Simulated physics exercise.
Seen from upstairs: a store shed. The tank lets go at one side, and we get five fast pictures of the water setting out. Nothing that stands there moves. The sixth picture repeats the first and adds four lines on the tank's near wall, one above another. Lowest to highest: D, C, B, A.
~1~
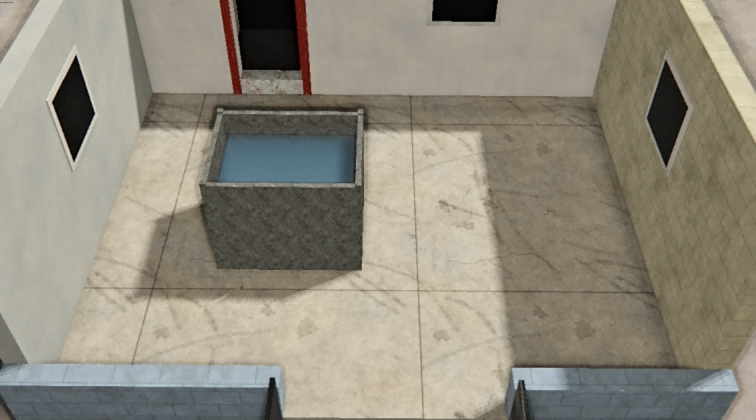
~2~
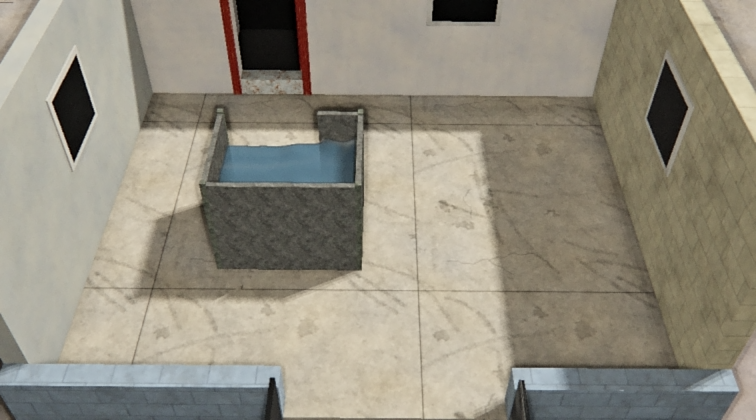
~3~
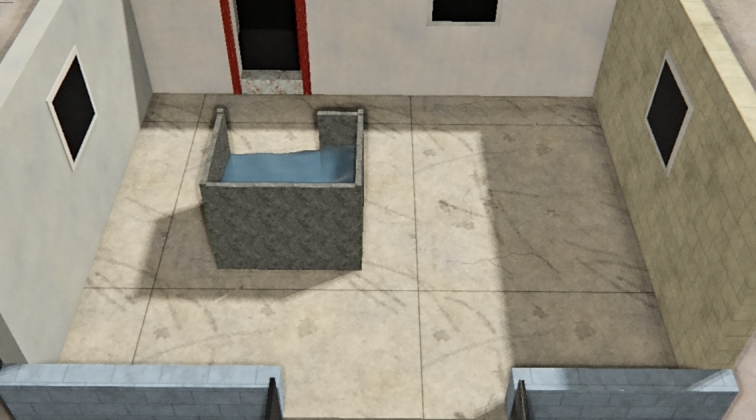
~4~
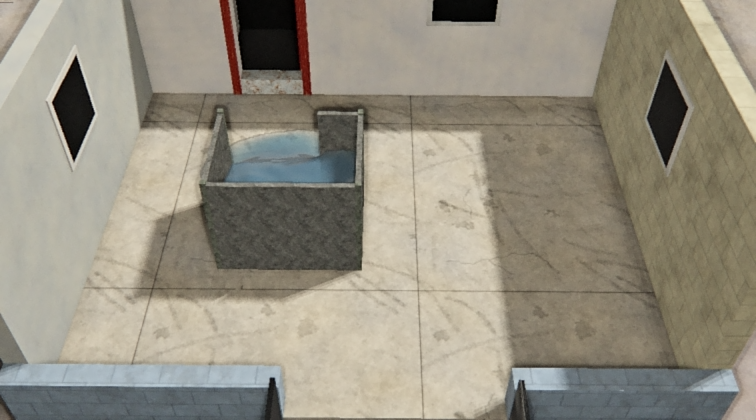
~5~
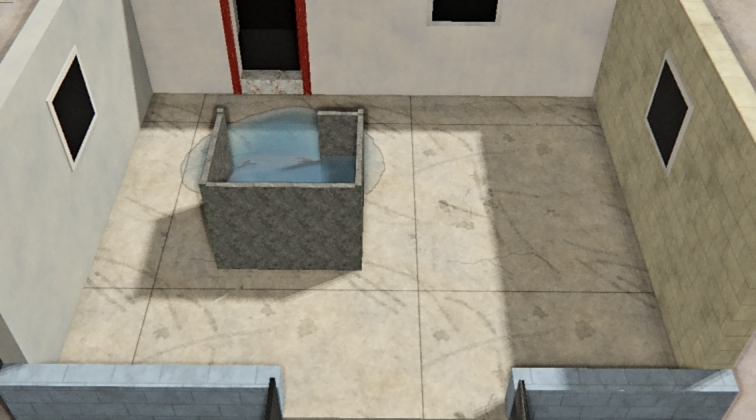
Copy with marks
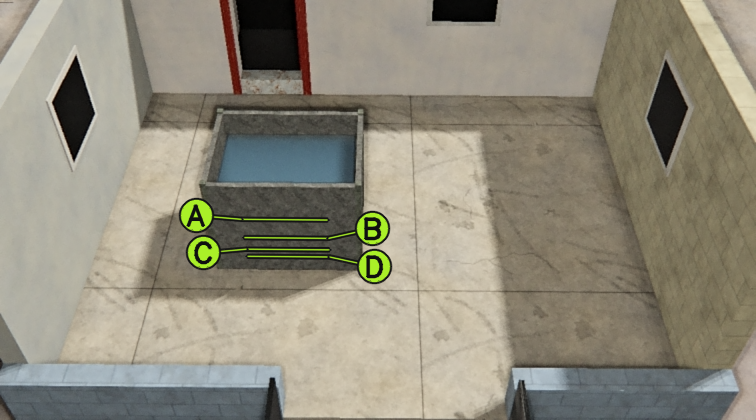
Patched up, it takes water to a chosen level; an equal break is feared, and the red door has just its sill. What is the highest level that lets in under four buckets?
B will do.
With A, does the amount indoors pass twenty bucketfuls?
No.
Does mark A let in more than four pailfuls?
Yes, that goes wrong.
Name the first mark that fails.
That would be A.
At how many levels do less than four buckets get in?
Three.
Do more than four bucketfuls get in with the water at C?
No.
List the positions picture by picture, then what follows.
Water in the tank at rest, its middle at (288, 166); foot of the red doorway at (273, 94); open gate at (396, 364), in the first picture.
Water covers 1 % of the ground, its front hidden from here, in the second picture.
Water covers 3 % of the ground, its front hidden from here, in the third picture.
Water covers 7 % of the ground, its front hidden from here, in the fourth picture.
Water covers 12 % of the ground, its front hidden from here, in the fifth picture.
In lime, A at (284, 219); B at (286, 238); C at (287, 249); D at (288, 256); from the bottom up D, C, B, A.
If A is chosen, about 10 bucketfuls get in.
If B is chosen, a bucket or two gets in.
If C is chosen, nothing gets over.
If D is chosen, nothing gets over.
